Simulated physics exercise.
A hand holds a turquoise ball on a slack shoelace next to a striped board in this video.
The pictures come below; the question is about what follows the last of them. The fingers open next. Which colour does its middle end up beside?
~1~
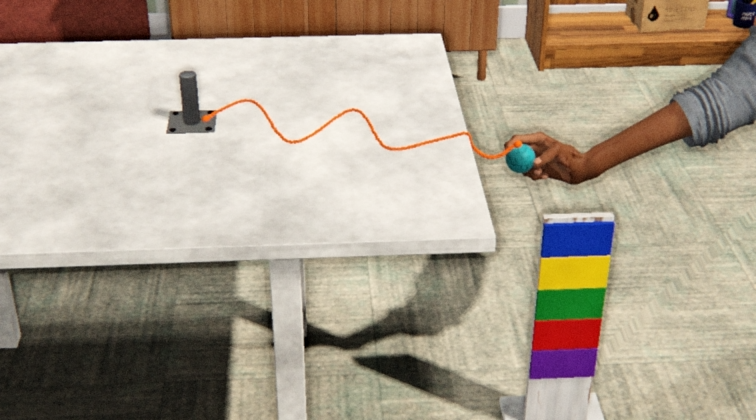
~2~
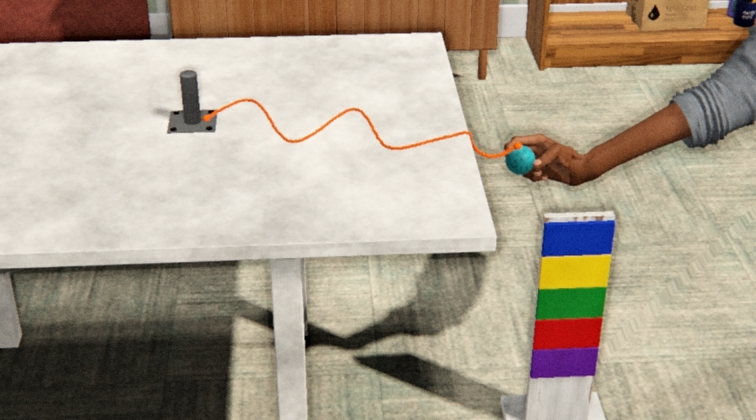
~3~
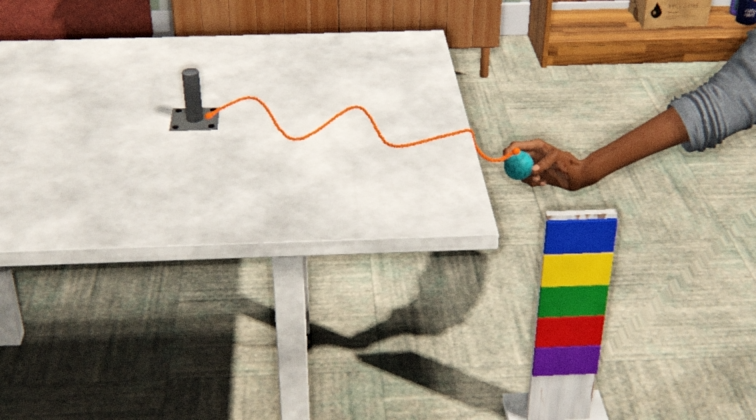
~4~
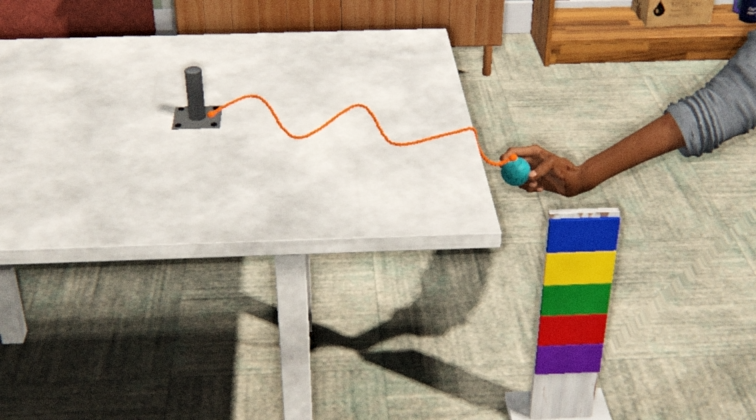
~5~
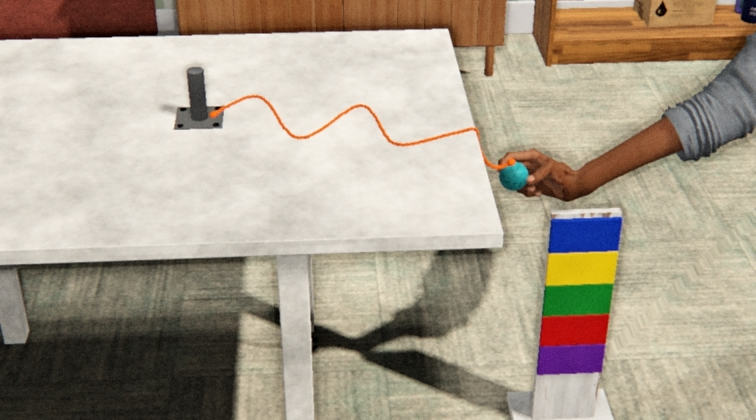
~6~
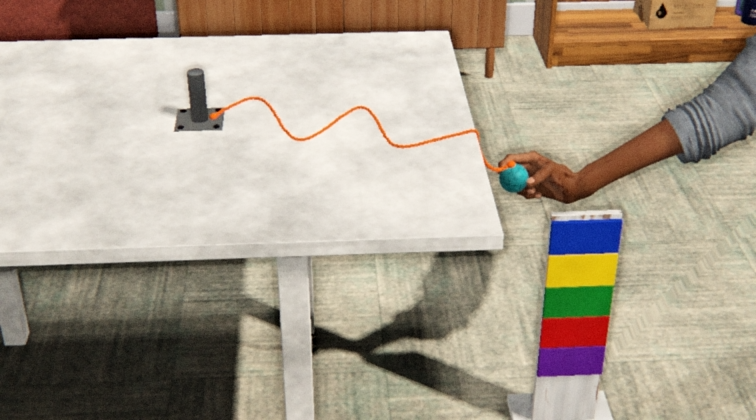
Red.
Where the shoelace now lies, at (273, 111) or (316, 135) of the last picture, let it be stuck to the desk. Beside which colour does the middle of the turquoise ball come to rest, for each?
Going through them one at a time, the answers are green; yellow.
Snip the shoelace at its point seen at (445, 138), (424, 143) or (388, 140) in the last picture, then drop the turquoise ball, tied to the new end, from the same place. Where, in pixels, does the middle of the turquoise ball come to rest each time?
(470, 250), (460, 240), (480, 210).
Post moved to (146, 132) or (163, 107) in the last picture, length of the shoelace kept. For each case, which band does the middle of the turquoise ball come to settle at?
It would be green; green.
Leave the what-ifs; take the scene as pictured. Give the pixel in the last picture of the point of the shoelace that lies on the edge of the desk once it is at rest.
It's the bit near (367, 109).
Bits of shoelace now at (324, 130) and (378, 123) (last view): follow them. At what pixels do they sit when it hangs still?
One ends up around (410, 124), the other around (473, 160).
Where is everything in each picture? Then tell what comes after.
In the first picture, turquoise ball (520, 158); blue (578, 241); yellow (574, 274); green (571, 305); red (567, 336); purple (564, 365).
In the second picture, turquoise ball (520, 160); shoelace through (235, 103) (277, 131) (332, 120) (377, 135) (442, 138).
In the third picture, turquoise ball (518, 165).
In the fourth picture, turquoise ball (516, 171); shoelace through (239, 99) (282, 128) (336, 117) (382, 131) (447, 135).
In the fifth picture, turquoise ball (514, 176).
In the sixth picture, turquoise ball (514, 178); shoelace through (242, 101) (284, 130) (339, 119) (384, 133) (449, 137).
Early on, ball near (496, 305); level with green.
Midway, ball near (436, 325); level with red.
Near the end, ball near (480, 334); level with red.
Finally, ball near (460, 333); level with red. Its centre hangs level with the red band.
